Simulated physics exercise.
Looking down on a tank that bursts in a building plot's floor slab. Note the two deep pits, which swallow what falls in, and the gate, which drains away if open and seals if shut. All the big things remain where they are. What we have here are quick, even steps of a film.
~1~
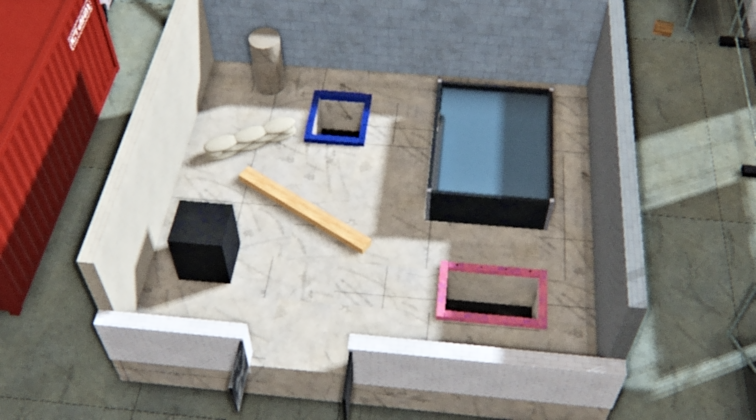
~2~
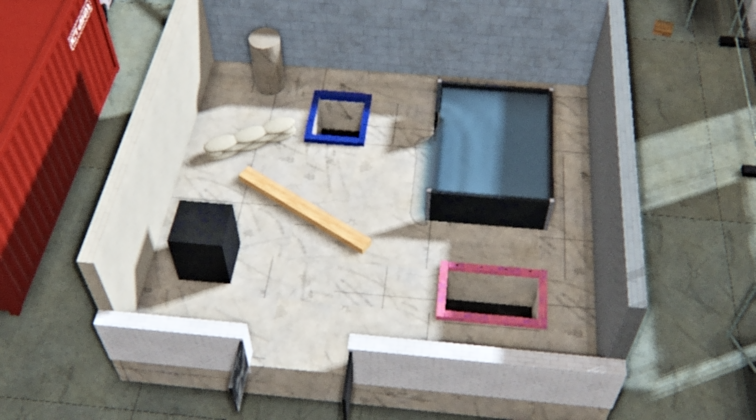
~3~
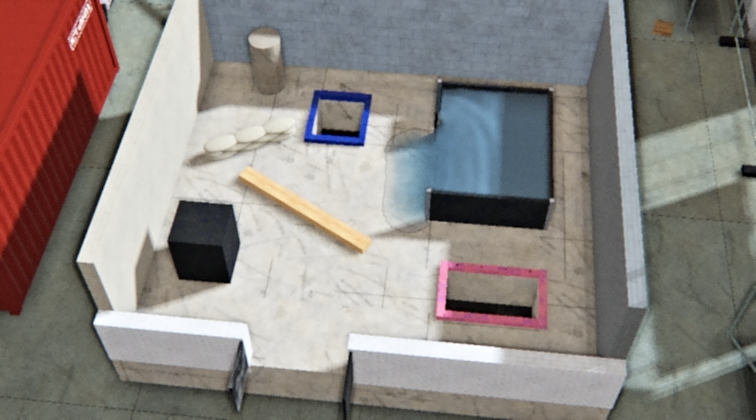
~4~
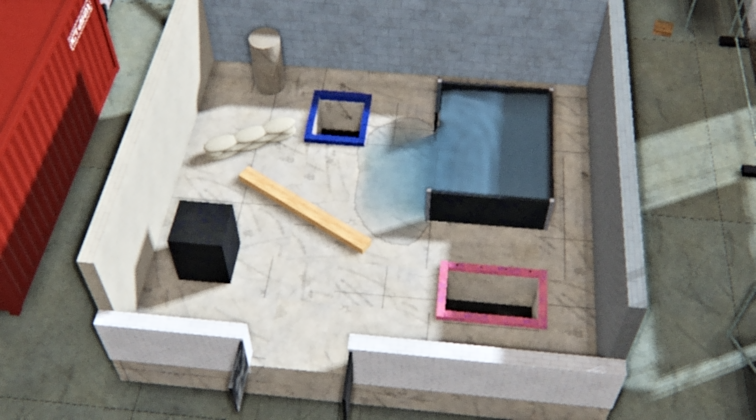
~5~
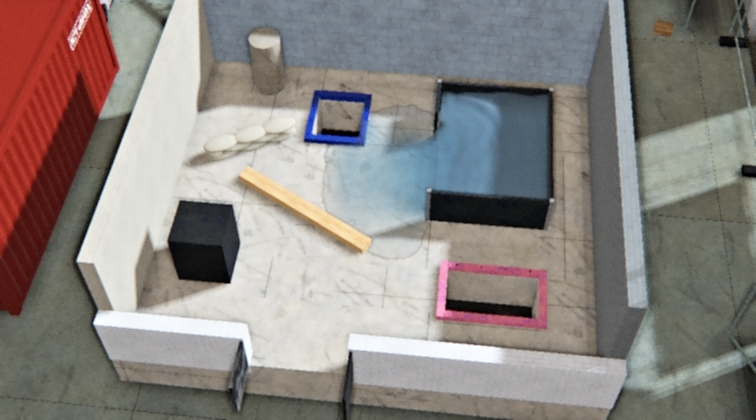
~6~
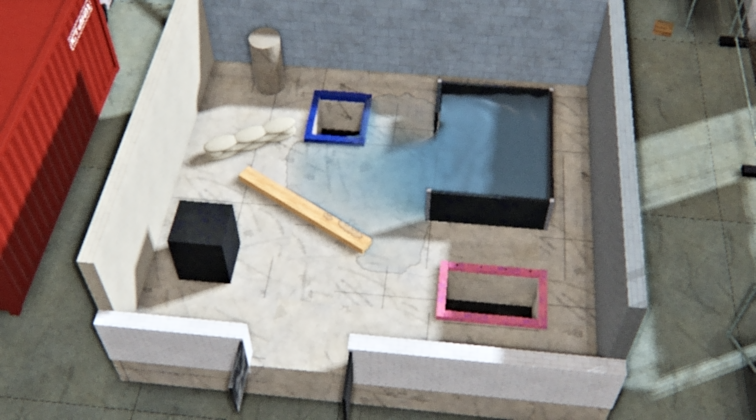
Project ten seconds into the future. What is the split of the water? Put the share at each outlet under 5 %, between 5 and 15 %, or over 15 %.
My prediction: The gate gets a middling share of it - five to fifteen per cent, the blue pit gets a middling share of it - five to fifteen per cent, the pink pit gets hardly any of it - below five per cent.
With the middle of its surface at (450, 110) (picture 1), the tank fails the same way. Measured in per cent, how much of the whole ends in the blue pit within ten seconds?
Blue: 25 %.
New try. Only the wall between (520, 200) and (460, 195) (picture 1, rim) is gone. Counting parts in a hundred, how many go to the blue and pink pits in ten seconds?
Blue: 0 percent; pink: 50 percent.
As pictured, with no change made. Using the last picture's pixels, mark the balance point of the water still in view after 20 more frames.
Somewhere near (331, 195).
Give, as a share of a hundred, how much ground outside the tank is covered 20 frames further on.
About 60 in a hundred.
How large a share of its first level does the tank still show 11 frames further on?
42 % or so.
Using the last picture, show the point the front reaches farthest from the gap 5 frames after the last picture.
I'd say at around (179, 176).
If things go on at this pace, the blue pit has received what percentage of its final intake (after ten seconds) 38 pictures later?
My estimate: Close to 95 per cent.
A moment on, water covers 25 % of the floor; the gate 0 %, the blue pit 2 %, the pink pit 0 %.
Next, water covers 45 % of the floor; the gate 0 %, the blue pit 3 %, the pink pit 0 %.
Then, water covers 60 % of the floor; the gate 2 %, the blue pit 5 %, the pink pit 0 %.
Later, water covers 75 % of the floor; the gate 5 %, the blue pit 7 %, the pink pit 0 %.
In the end, water covers 90 % of the floor; the gate 8 %, the blue pit 7 %, the pink pit 1 %.
